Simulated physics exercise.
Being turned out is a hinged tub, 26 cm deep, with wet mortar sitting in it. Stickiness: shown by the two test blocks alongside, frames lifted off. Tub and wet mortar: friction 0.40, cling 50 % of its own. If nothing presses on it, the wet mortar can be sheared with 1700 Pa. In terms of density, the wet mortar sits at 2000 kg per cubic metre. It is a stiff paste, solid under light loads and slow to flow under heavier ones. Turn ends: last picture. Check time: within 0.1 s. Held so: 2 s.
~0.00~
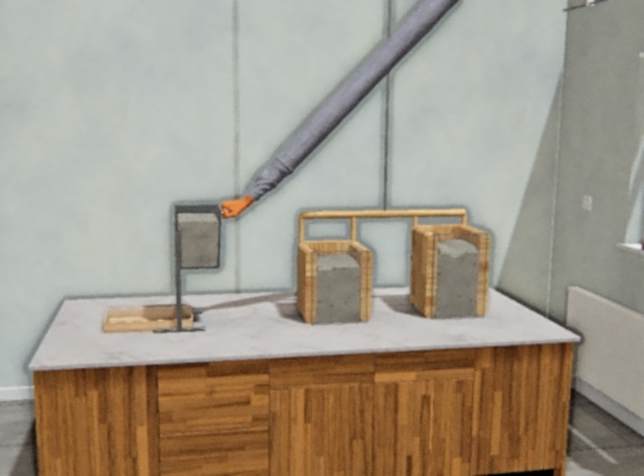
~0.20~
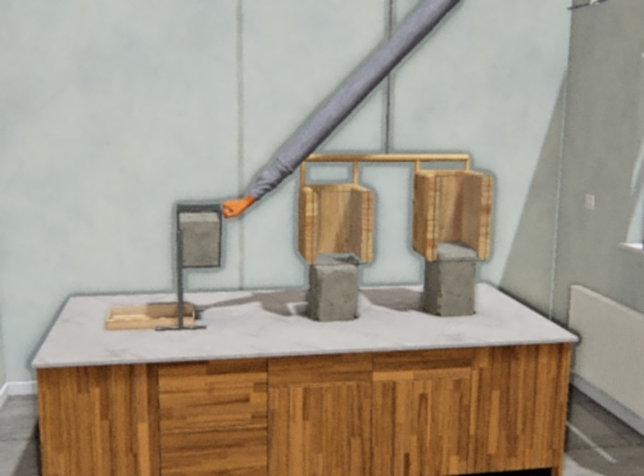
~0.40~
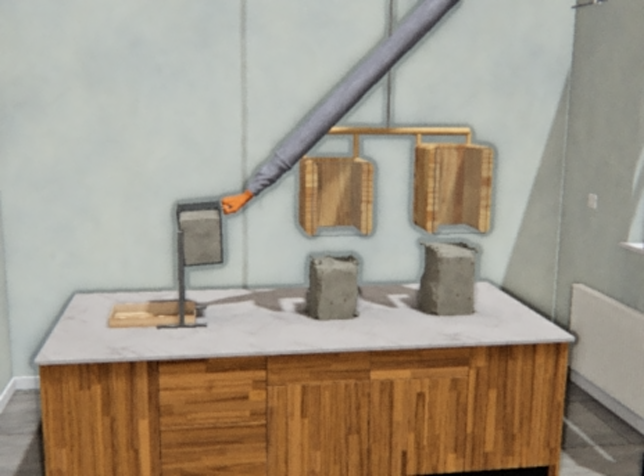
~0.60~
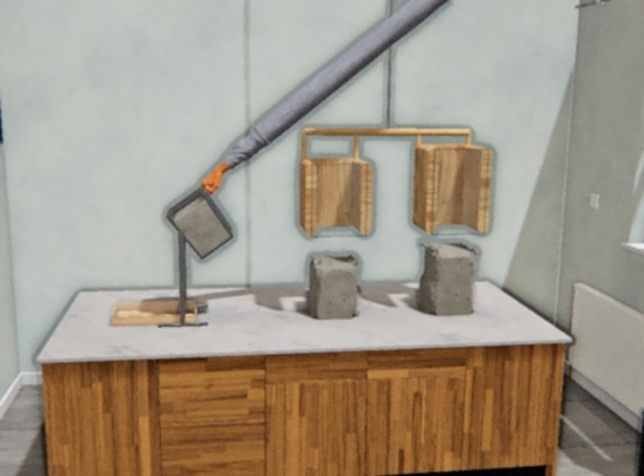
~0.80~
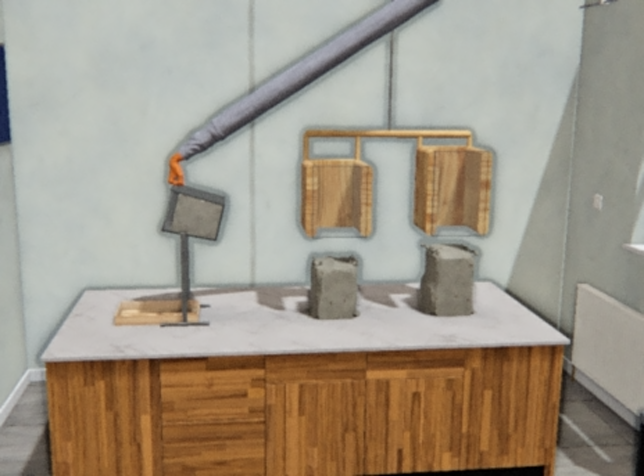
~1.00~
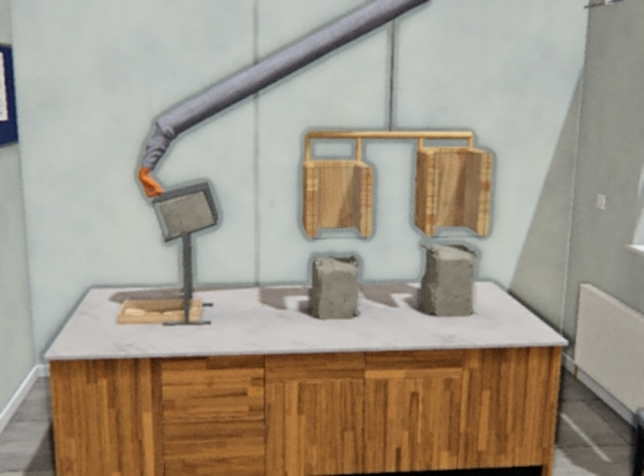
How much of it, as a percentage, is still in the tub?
Near 100 percent is still in the tub.
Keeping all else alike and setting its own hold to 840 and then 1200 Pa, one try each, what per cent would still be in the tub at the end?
Result: 0 % for the first case, 0 % for the second.
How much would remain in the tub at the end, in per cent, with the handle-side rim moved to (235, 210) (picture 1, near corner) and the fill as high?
In that case close to 0 %.
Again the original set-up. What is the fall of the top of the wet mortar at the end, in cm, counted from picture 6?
0 cm or so.
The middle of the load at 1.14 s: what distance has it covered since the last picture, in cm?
Distance: About 1 cm.
By 1.14 s, the tub is at 106 degrees and holds 100 %.
By 1.31 s, the tub is at 106 degrees and holds 100 %.
By 1.48 s, the tub is at 106 degrees and holds 100 %.
By 1.65 s, the tub is at 106 degrees and holds 100 %.
By 3.00 s, at the end, the tub is at 106 degrees and holds 100 %.
